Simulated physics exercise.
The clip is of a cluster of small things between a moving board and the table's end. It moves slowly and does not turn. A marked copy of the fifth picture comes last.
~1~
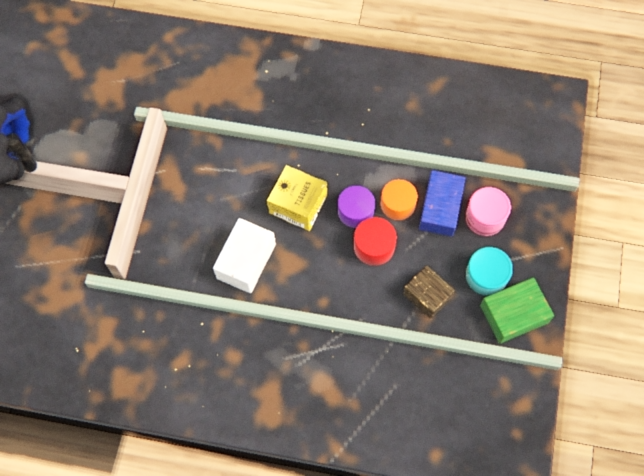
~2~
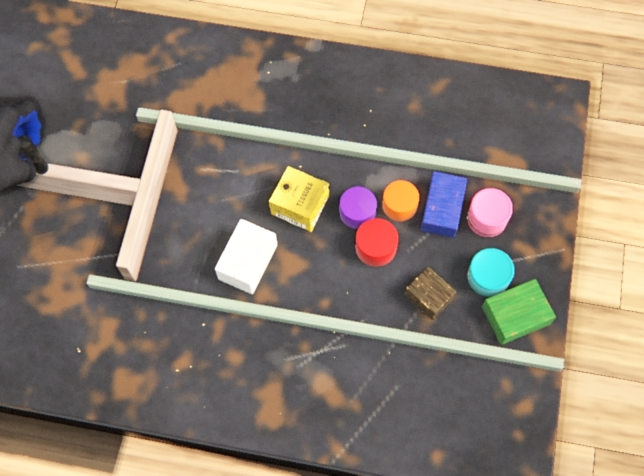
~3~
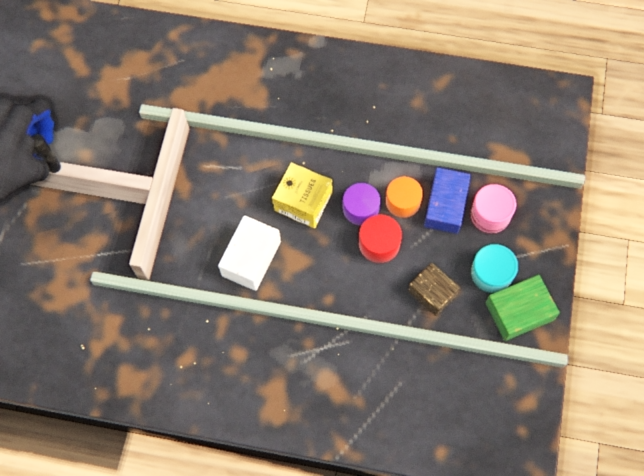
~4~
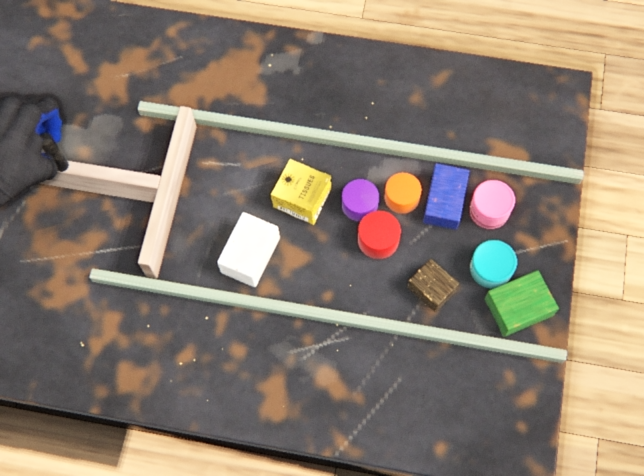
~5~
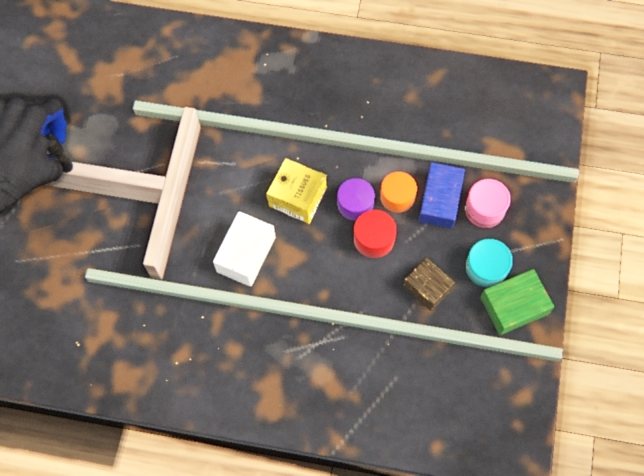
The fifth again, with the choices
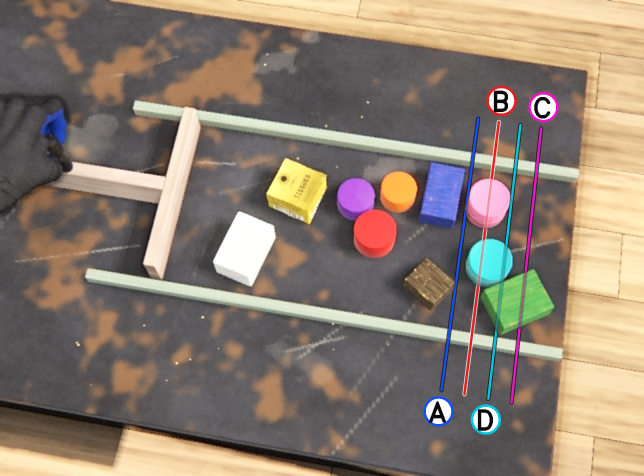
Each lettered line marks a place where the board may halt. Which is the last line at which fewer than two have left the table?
No second one falls up to A.
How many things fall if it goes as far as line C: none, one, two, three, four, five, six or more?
In all, six or more.
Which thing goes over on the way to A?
The pink tub.
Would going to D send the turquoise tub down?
Yes.
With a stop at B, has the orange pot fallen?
No.
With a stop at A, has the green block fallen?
No.
On the marked copy, A at (461, 247); B at (483, 251); C at (527, 258); D at (505, 254).
Following A. Soon after the start, board (273, 200); white block (292, 255); yellow box (309, 189).
Later, board (377, 217); pink tub (525, 200); blue block (478, 193).
In the end, board (460, 231); pink tub over the edge; turquoise tub (563, 263); one fallen.
As for the rest, B drops three; C drops seven; D drops five.
